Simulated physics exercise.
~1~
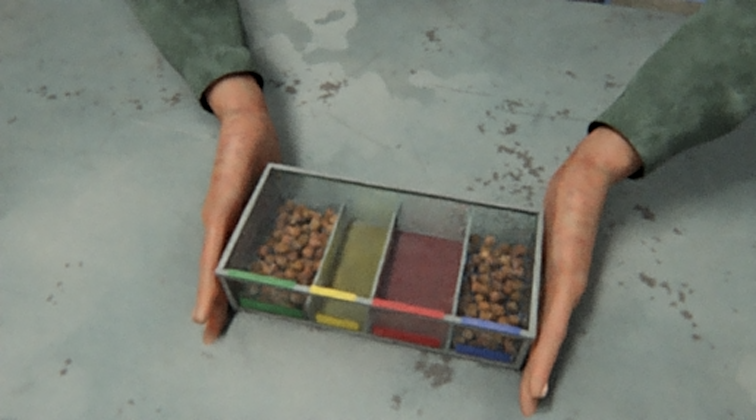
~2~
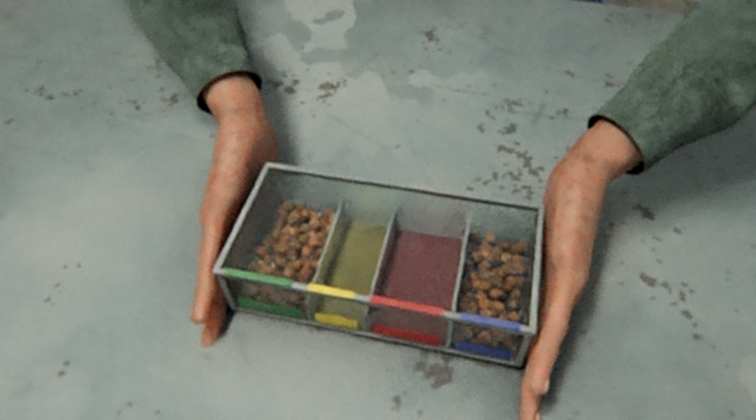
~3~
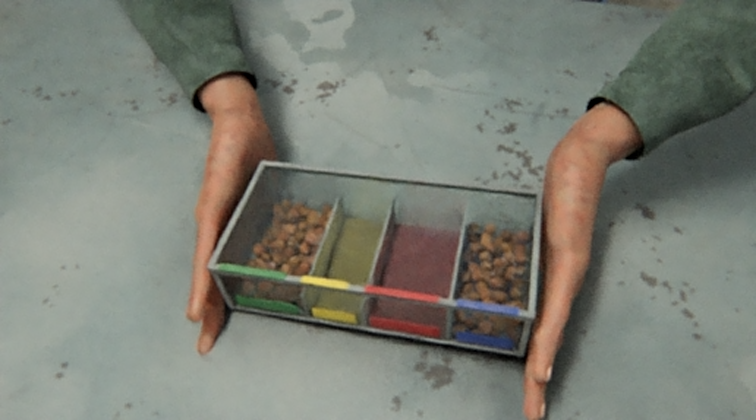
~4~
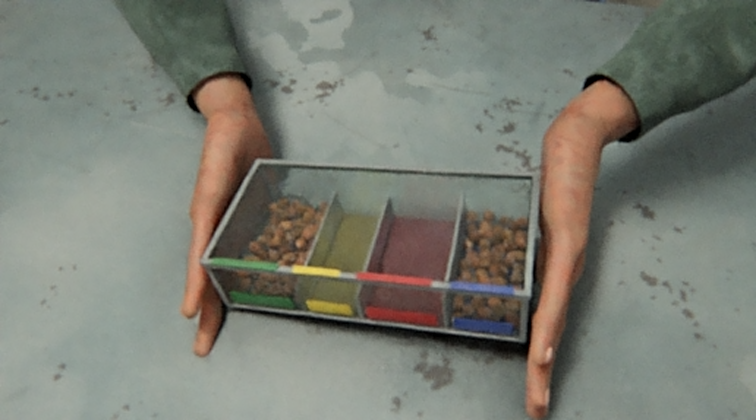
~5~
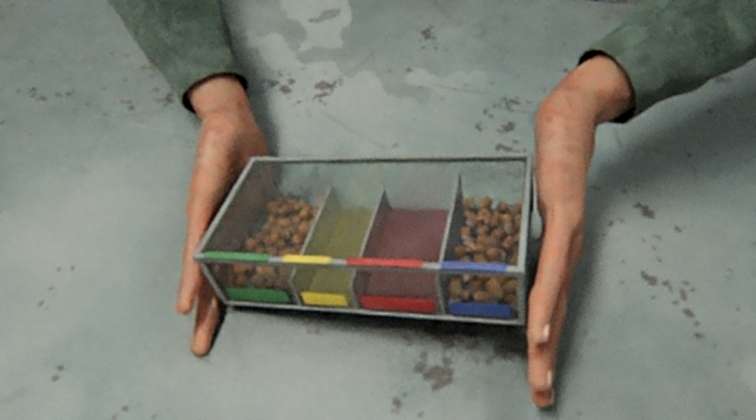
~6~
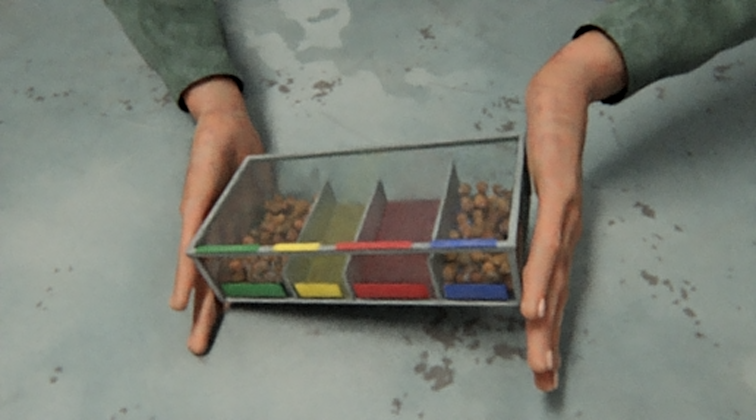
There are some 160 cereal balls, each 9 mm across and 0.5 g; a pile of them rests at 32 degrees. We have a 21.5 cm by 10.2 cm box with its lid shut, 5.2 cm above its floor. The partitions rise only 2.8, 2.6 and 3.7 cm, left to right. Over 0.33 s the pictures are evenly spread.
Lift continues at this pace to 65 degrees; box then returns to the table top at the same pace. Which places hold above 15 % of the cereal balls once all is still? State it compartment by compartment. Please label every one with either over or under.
Labels - red: Under; blue: Over; green: Over; yellow: Under.
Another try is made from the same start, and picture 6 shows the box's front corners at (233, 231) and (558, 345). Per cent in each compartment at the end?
Red 0 %, blue 40 %, green 55 %, yellow 0 %.
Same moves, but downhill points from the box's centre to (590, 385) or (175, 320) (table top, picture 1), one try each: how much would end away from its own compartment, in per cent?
Some 0 and 0 per cent.
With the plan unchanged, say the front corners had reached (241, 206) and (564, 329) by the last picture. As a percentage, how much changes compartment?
In that case about 0 percent.
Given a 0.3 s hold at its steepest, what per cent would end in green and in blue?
In per cent: Green 60; blue 40.
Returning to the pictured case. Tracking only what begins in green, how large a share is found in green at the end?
About 100 in a hundred.
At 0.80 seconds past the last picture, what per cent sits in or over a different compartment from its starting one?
At that time I'd say around 0 per cent.
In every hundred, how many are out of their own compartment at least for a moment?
About 0 per cent.
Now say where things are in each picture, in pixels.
Box tilt 0 degrees, front corners at (223, 271) and (529, 333); blue 40 %, green 60 %, in the first frame.
Box tilt 1 degrees, front corners at (221, 270) and (529, 328), in the second frame.
Box tilt 5 degrees, front corners at (215, 266) and (528, 313), lowest corner left back, in the third frame.
Box tilt 9 degrees, front corners at (208, 261) and (524, 293), lowest corner left back, in the fourth frame.
Box tilt 14 degrees, front corners at (201, 256) and (518, 269), lowest corner left back, in the fifth frame.
Box tilt 19 degrees, front corners at (194, 251) and (508, 244), lowest corner left back; blue 40 %, green 60 %, in the sixth frame.
Then, 0.80 s after the last picture, tilt 63 degrees; blue 40 %, green 60 %.
Then, 1.33 s after the last picture, tilt 27 degrees; blue 40 %, green 60 %.
Then, 1.92 s after the last picture, tilt 0 degrees; blue 40 %, green 60 %.
In the end, red 0 %, blue 40 %, green 60 %, yellow 0 %.
